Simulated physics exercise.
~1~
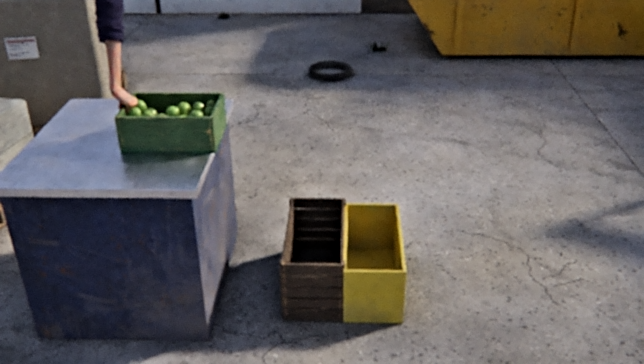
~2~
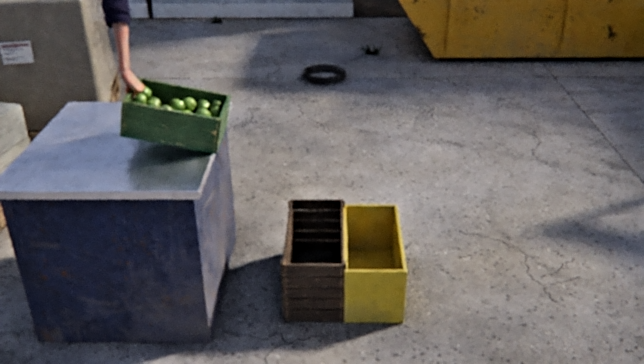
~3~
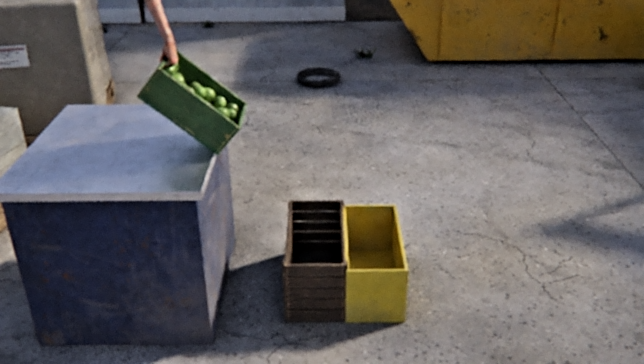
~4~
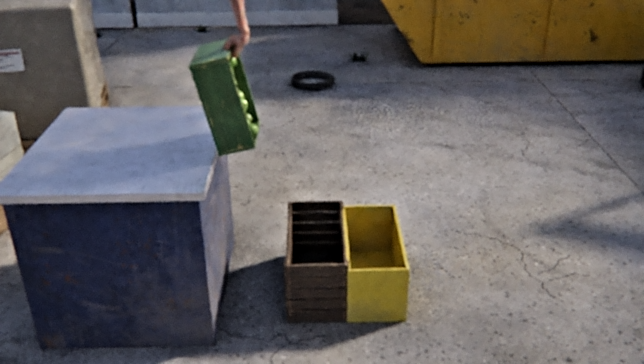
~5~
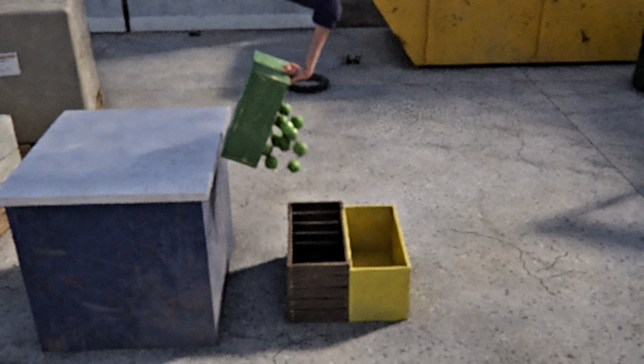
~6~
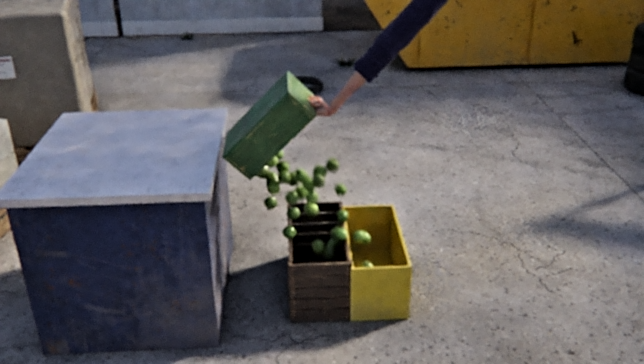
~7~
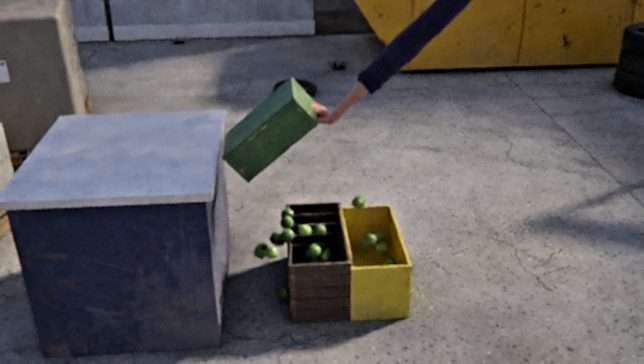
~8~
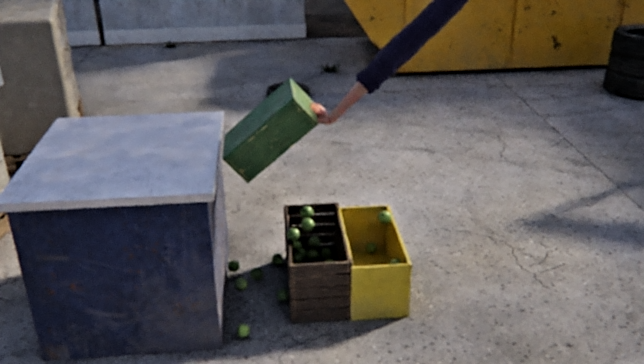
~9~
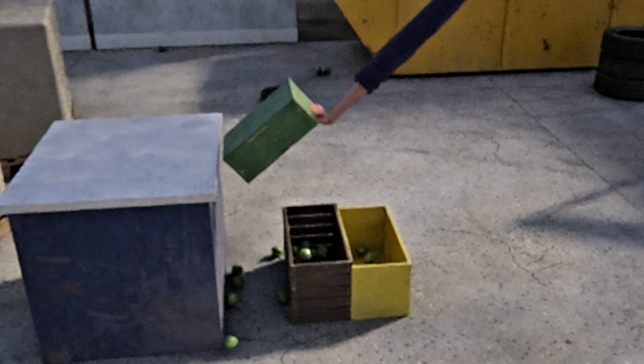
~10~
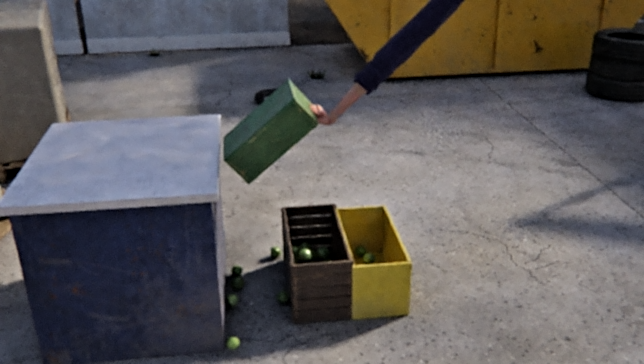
On a concrete yard, a hand lifts a green tote of green apples off a bench and tips it over a black bin and a yellow box, spilling the apples; most land in the bin, some in the box, and a few on the ground beside the bench.
